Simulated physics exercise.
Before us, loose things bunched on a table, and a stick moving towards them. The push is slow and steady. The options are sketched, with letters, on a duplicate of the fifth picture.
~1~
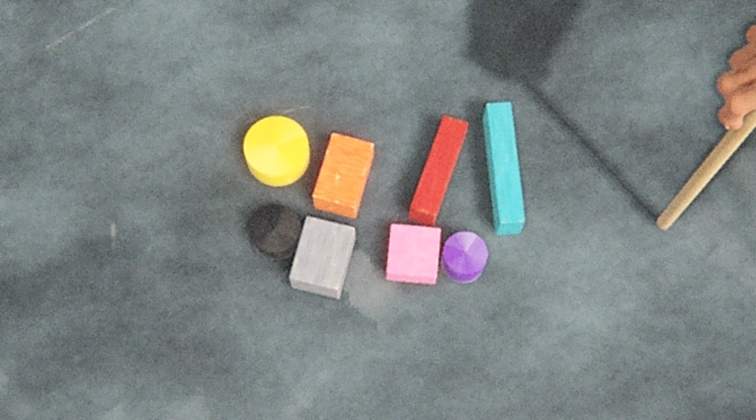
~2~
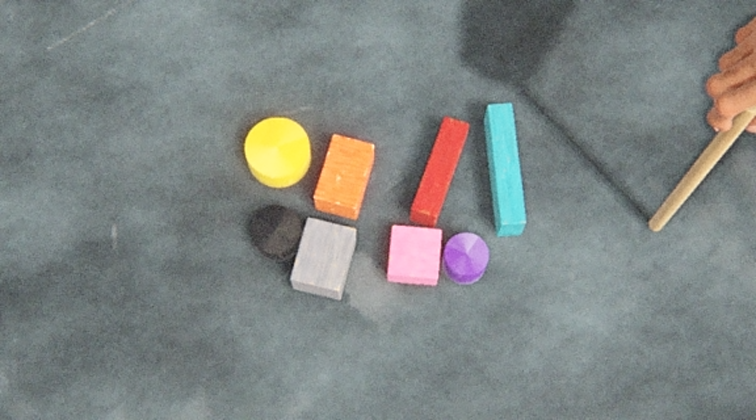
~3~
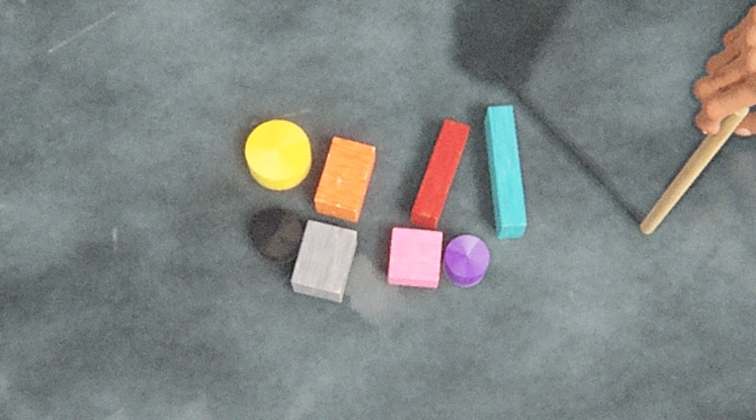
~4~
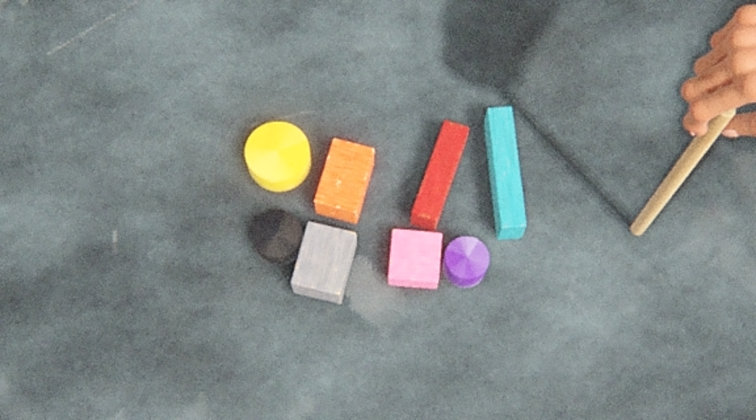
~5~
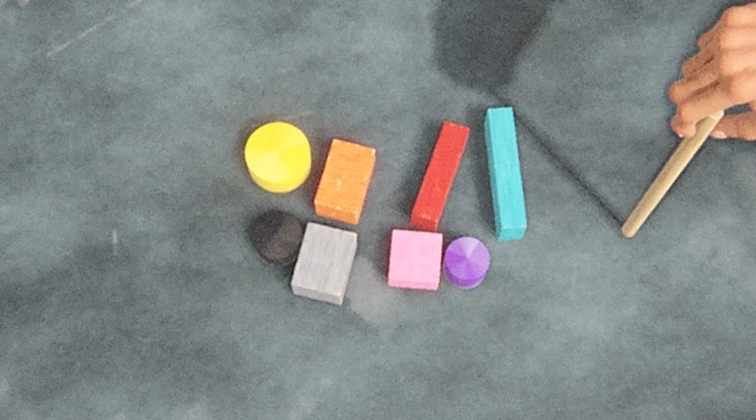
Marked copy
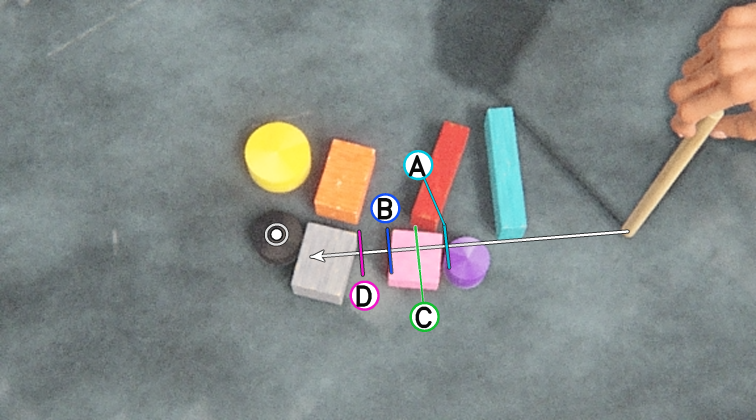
A hand on the right held a wooden stick and moved it slowly leftward, its tip nearing a bunch of colourful blocks and round pieces on a grey table, which stayed practically still.
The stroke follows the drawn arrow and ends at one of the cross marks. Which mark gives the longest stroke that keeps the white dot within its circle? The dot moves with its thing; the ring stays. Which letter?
The farthest safe stop is D.
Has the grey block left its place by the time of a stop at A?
No.
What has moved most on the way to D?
The pink block.
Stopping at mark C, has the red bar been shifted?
No.
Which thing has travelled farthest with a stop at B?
The pink block.
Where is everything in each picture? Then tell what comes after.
The first picture shows pink block (413, 254); orange block (344, 176); purple tin (464, 257).
The second picture shows purple tin (465, 258); red bar (440, 172).
The third picture shows grey block (324, 261); yellow tin (278, 155).
The fourth picture shows turquoise bar (505, 173); black tin (278, 238).
The fifth picture shows pink block (415, 260); orange block (345, 182); purple tin (466, 263).
On the marked copy, A at (447, 246); B at (389, 251); C at (417, 248); D at (361, 253); the arrow from (628, 231) to (311, 257); the white dot at (277, 235).
Following D. Soon after the start, foot of the stick (533, 240).
Later, foot of the stick (437, 248); turquoise bar (485, 172); pink block (408, 260).
In the end, foot of the stick (361, 253); pink block (376, 284); turquoise bar (485, 172); the dot is still in its ring.
As for the rest, A keeps the dot in but is short; B keeps the dot in but is short; C keeps the dot in but is short.
